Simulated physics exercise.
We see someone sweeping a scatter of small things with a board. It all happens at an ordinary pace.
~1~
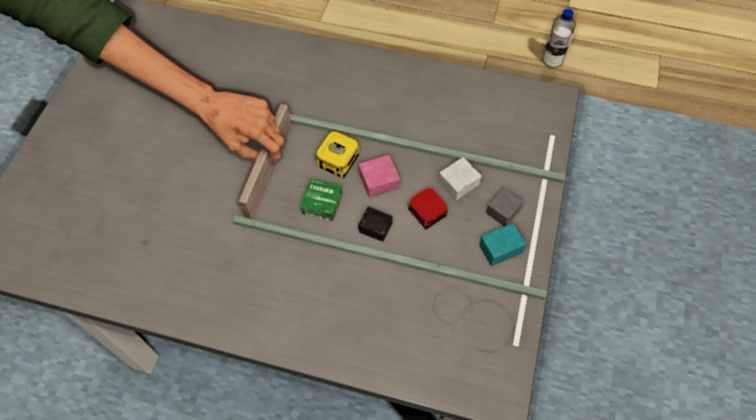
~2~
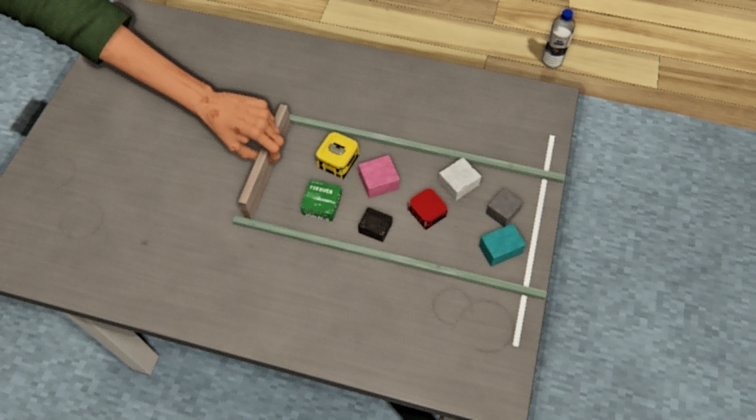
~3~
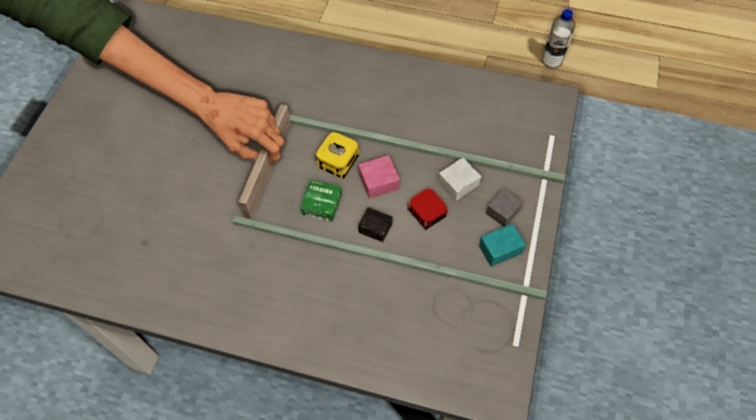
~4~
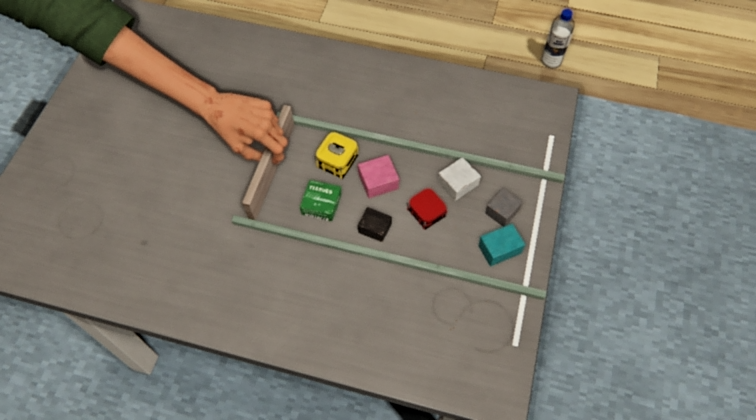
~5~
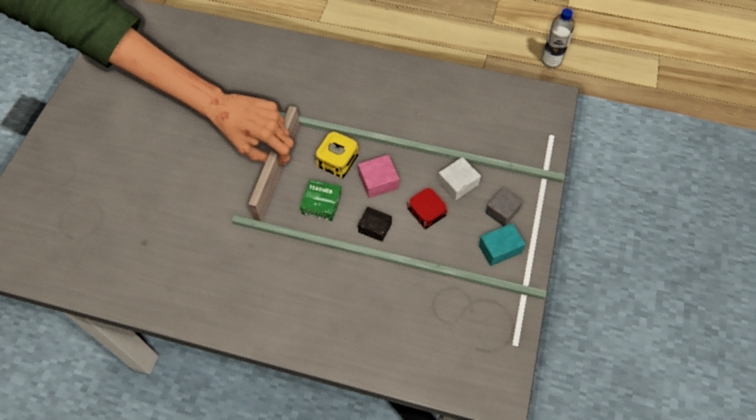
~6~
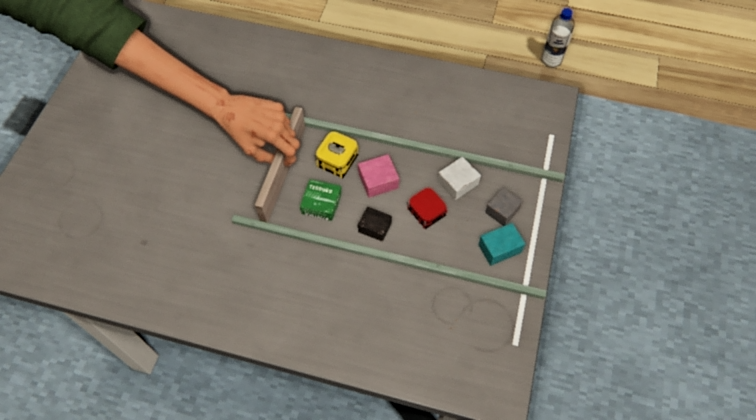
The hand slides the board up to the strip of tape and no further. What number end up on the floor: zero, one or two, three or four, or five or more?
The number that fall off is five or more.
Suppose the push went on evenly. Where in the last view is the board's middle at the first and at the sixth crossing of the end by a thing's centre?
Its middle is around (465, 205) and later (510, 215).
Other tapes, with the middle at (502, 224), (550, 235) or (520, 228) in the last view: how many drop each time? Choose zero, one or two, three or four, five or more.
The falls would be three or four; five or over; 5 or more.
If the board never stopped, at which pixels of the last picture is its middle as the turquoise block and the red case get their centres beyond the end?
About (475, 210), and (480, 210) for the other.
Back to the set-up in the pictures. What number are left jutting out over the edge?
It comes to 2.
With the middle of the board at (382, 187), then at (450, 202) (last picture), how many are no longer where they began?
The counts are 6 and 8.
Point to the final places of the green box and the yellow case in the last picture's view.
First (549, 256), then (558, 201).
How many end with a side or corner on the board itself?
The number is 2.
Soon after, none off yet; turquoise block at rest near (501, 244); grey block at rest near (504, 207); white block at rest near (459, 178).
Then, none off yet; turquoise block moved a little near (514, 255); grey block moved about its own width near (521, 213); white block moved well along near (513, 185).
Further on, one off so far; turquoise block tipped well over near (570, 292); grey block falling near (572, 270); white block moved well along near (561, 193).
At rest, the number that fall off is five or more; fallen, pink block, black block, red case, white block, grey block and turquoise block.
